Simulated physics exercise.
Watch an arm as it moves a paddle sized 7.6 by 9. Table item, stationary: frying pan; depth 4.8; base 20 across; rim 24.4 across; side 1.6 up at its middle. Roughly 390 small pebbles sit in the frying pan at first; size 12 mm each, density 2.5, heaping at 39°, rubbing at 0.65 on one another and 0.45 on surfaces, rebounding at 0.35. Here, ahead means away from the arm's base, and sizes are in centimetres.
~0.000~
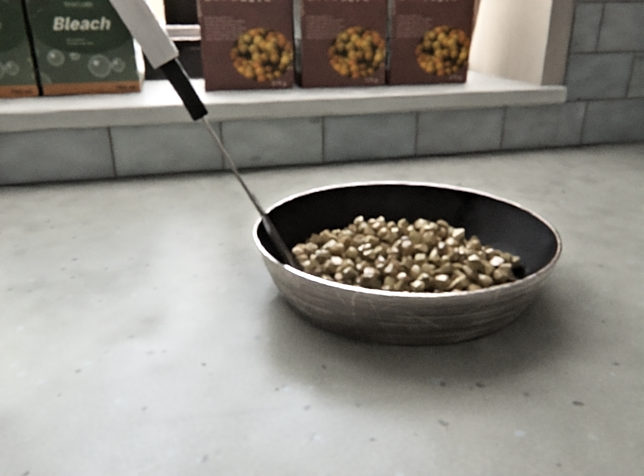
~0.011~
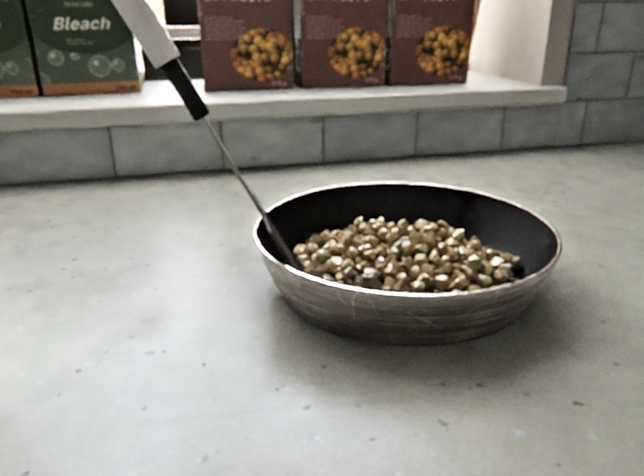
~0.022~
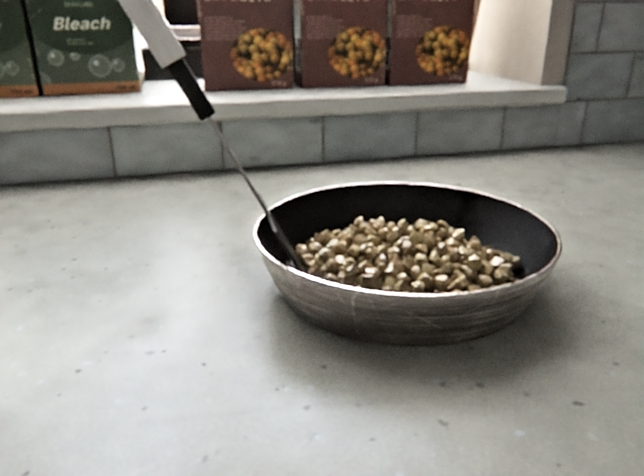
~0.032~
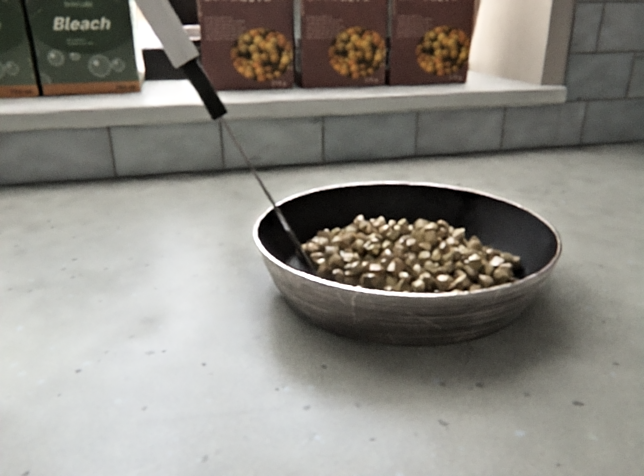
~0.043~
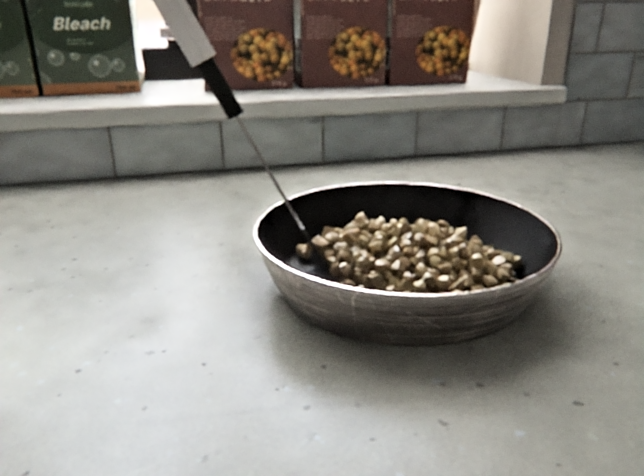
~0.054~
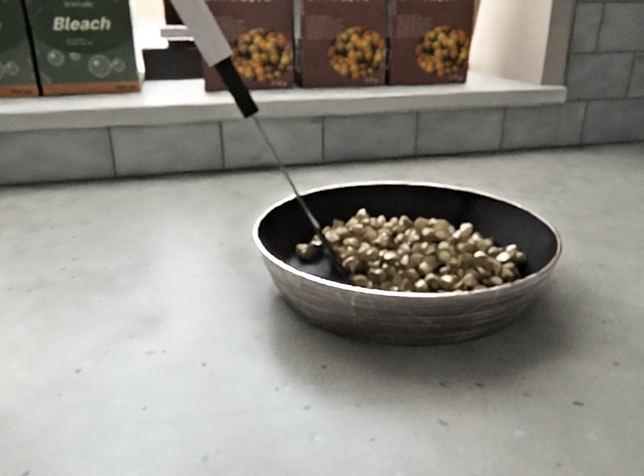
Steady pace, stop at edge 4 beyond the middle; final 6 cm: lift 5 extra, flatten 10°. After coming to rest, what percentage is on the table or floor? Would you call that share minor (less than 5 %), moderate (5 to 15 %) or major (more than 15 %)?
I would call it moderate.
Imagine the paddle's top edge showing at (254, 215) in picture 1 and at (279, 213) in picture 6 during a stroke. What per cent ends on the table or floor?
About 0 per cent.
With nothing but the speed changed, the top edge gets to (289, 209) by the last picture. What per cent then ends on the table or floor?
Expect some 0 per cent there.
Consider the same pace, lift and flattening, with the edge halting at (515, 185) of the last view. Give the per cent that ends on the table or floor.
I'd put it near 30 per cent.
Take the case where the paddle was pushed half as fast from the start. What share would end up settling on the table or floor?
In that case, around 0 per cent would end on the table or floor.
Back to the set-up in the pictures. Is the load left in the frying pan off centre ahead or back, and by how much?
Ahead, by around 4.5 cm.
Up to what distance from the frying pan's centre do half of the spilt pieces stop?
Roughly 30 cm from the middle.
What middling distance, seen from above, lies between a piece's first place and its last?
Roughly 4 cm.
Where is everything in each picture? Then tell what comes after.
In the first frame, the paddle top edge at (260, 212), sloping 63°; upper third of the load around (394, 255), from x 300 to 520, top at y 225; 390 in the frying pan.
In the second frame, the paddle top edge at (261, 211), sloping 63°; upper third of the load around (394, 255), from x 300 to 520, top at y 225.
In the third frame, the paddle top edge at (266, 211), sloping 63°; upper third of the load around (392, 255), from x 300 to 520, top at y 225.
In the fourth frame, the paddle top edge at (277, 210), sloping 63°; upper third of the load around (392, 255), from x 300 to 520, top at y 225.
In the fifth frame, the paddle top edge at (291, 209), sloping 63°; upper third of the load around (396, 252), from x 300 to 520, top at y 220.
In the sixth frame, the paddle top edge at (305, 208), sloping 63°; upper third of the load around (405, 249), from x 300 to 520, top at y 220; 390 in the frying pan.
After 0.08 s, sloping 62°, highest piece 5 above the table; 390 in the frying pan.
After 0.11 s, sloping 59°, highest piece 6 above the table; 390 in the frying pan.
After 0.32 s, sloping 53°, highest piece 6 above the table; 351 in the frying pan, 39 on the table or floor.
After 1.37 s, sloping 53°, highest piece 5 above the table; 350 in the frying pan, 40 on the table or floor.
In the end, 350 in the frying pan, 40 on the table or floor. That is 10 % on the table or floor.
